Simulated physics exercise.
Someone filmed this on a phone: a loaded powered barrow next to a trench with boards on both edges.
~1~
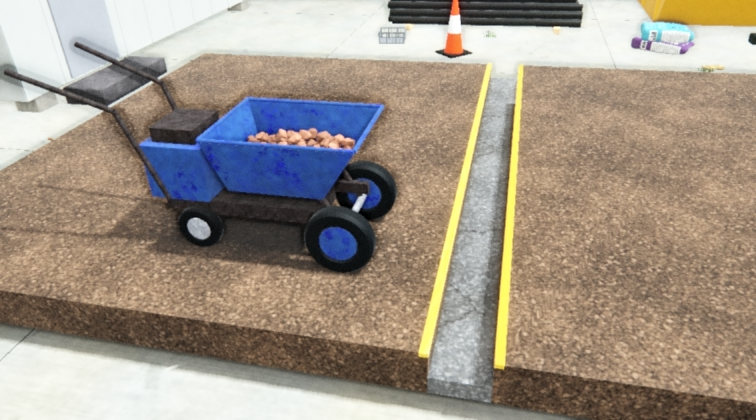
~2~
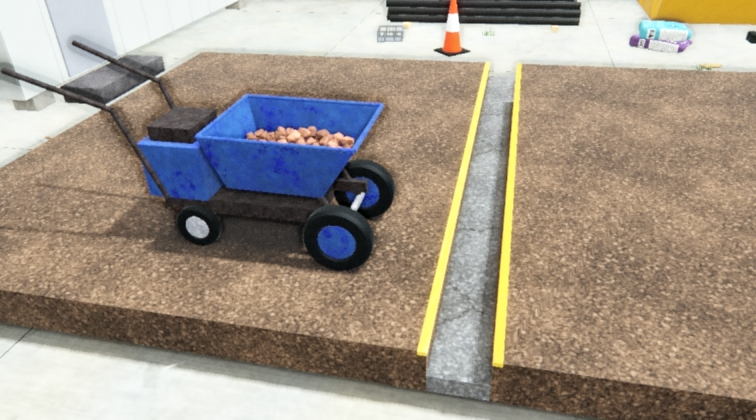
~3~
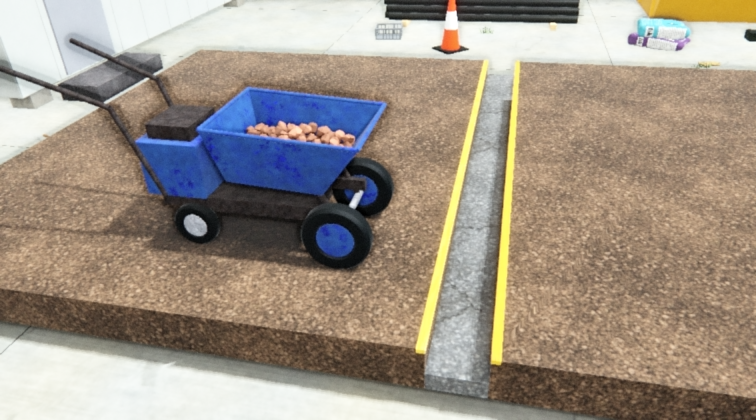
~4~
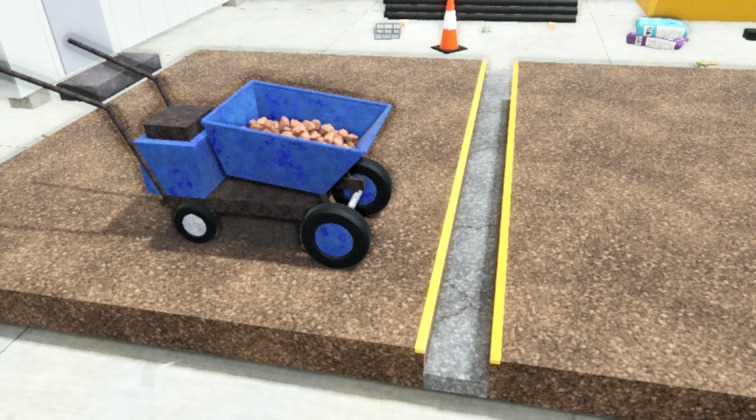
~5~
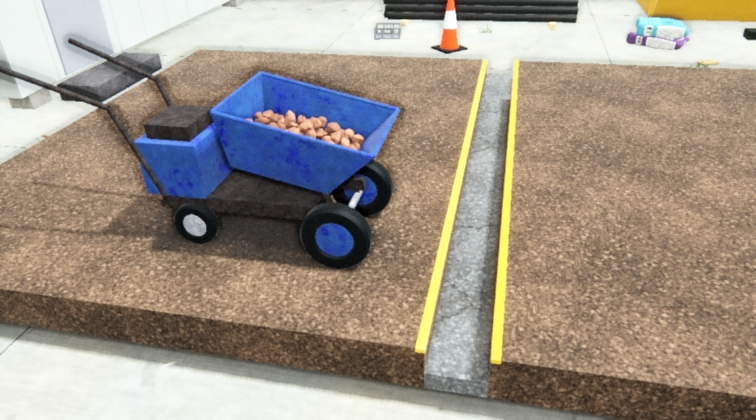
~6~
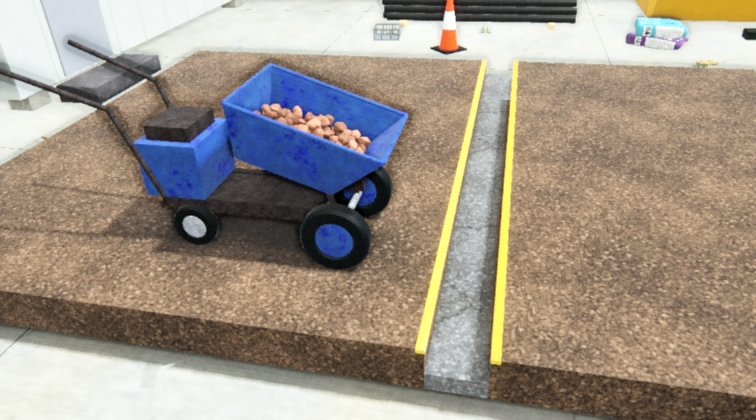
A blue cart loaded with brownish lumps of rubble stood on brown ground, left of a narrow yellow-edged trench, and then its skip gradually tilted toward the right, its back end rising.
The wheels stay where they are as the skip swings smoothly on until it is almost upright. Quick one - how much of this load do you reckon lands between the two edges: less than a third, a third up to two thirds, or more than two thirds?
I reckon it's the high case, with the trench getting past two-thirds.
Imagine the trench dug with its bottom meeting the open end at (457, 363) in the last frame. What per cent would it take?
Something like 80 %.
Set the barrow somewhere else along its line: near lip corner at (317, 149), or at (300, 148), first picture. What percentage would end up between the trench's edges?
Some 80 in a hundred, then some 50 in a hundred.
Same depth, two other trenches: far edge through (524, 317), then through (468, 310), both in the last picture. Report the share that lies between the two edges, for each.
The first try comes out at 100 percent and the second at 50 percent.
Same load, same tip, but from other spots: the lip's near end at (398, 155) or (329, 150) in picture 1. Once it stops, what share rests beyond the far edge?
70 % then 0 %.
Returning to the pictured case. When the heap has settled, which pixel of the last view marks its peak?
The peak rests near (477, 245).
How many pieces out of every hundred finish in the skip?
0 per cent, roughly.
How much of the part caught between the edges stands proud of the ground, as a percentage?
I'd say around 10 percent.
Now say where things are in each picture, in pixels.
The first picture shows lip of the skip at (354, 152), level; top of the load at (295, 154), lumps of rubble; first edge of the trench at (434, 309); far edge at (503, 318), the trench over half as wide as the skip, and about half as deep as wide.
The second picture shows lip of the skip at (354, 151), level; top of the load at (285, 148).
The third picture shows lip of the skip at (357, 151), tipped barely; top of the load at (286, 143).
The fourth picture shows lip of the skip at (363, 153), tipped a little; top of the load at (267, 135).
The fifth picture shows lip of the skip at (373, 157), tipped a little; top of the load at (270, 133).
The sixth picture shows lip of the skip at (383, 164), tipped clearly; top of the load at (282, 124); first edge of the trench at (430, 305); far edge at (499, 314).
Soon, skip tipped steeply; all in the skip.
A while on, skip tipped right over; most in the skip; a small part in or heaped over the trench; a stray few falling.
Towards the end, skip tipped right over; a stray few in the skip; nearly all in or heaped over the trench; a stray few beyond it.
Finally, skip tipped right over; nearly all in or heaped over the trench; a stray few beyond it.
